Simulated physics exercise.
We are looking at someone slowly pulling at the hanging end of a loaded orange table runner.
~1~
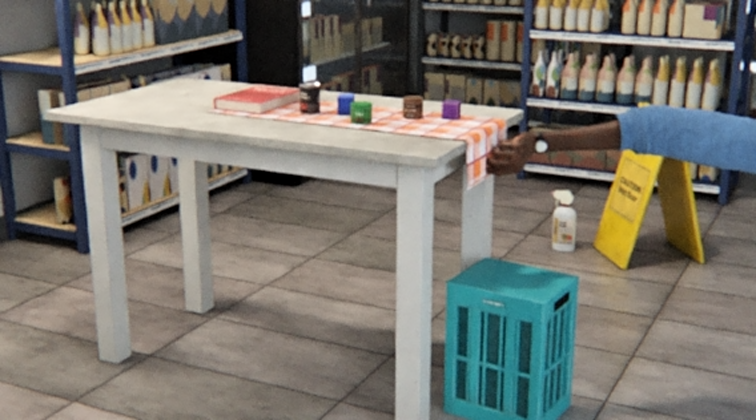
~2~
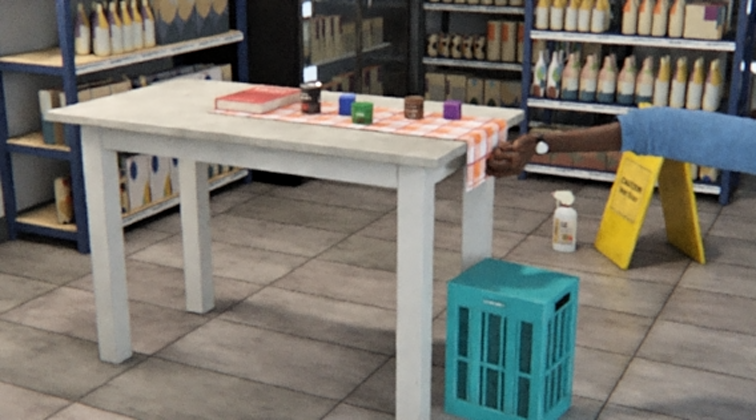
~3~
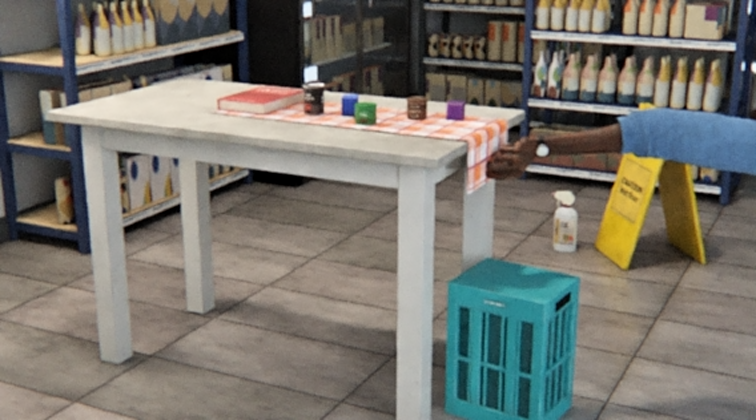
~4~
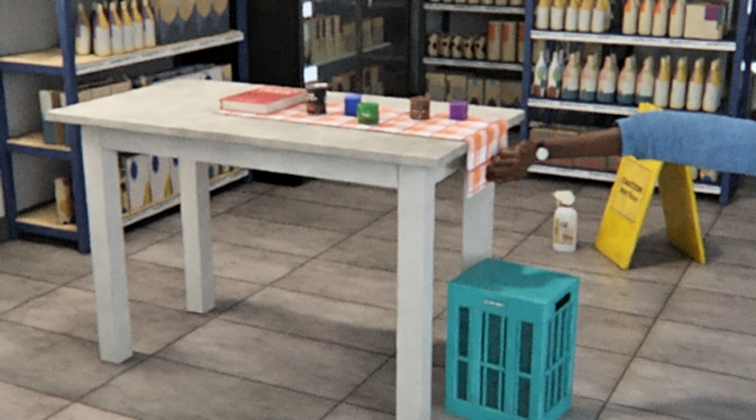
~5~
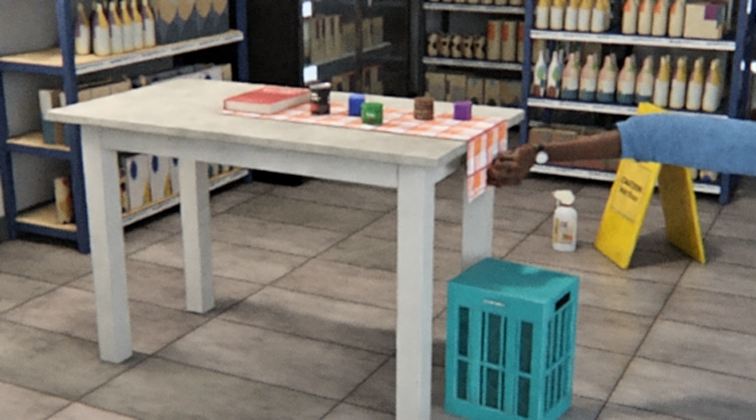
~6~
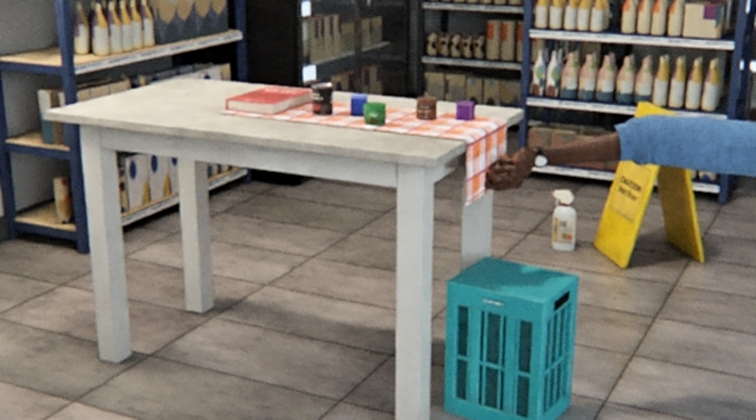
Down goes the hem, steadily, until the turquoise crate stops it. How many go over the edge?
Over the edge go two.
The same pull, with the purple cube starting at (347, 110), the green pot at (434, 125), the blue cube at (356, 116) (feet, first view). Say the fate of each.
The purple cube survives; the green pot falls; the blue cube survives.
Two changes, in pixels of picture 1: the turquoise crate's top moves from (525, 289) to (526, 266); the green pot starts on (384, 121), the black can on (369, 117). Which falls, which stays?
The green pot survives, the black can stays on.
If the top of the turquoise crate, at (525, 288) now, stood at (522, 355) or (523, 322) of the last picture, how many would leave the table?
Then 4 and 3.
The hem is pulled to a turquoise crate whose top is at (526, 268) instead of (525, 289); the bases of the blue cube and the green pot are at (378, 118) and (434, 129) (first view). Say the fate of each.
The blue cube does not fall; the green pot drops off.
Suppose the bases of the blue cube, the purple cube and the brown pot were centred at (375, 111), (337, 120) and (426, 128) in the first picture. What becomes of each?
The blue cube holds on; the purple cube keeps its place on top; the brown pot falls.
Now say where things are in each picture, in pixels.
Hem (467, 191); purple cube (452, 101); brown pot (413, 98); green pot (361, 103); blue cube (346, 96); black can (310, 84); top of the crate (525, 289), in the first frame.
Hem (466, 191); purple cube (453, 102), in the second frame.
Hem (467, 195); brown pot (417, 99), in the third frame.
Hem (467, 198); green pot (369, 104); top of the crate (526, 289), in the fourth frame.
Hem (468, 203); blue cube (357, 97), in the fifth frame.
Hem (465, 206); purple cube (465, 102); brown pot (427, 99); green pot (375, 104); blue cube (359, 96); black can (322, 85), in the sixth frame.
Early on, hem near (486, 230); all still up.
Midway, hem near (486, 262); purple cube gone.
Near the end, hem on the crate; purple cube and brown pot gone.
Finally, hem on the crate; purple cube and brown pot gone. The table loses two.
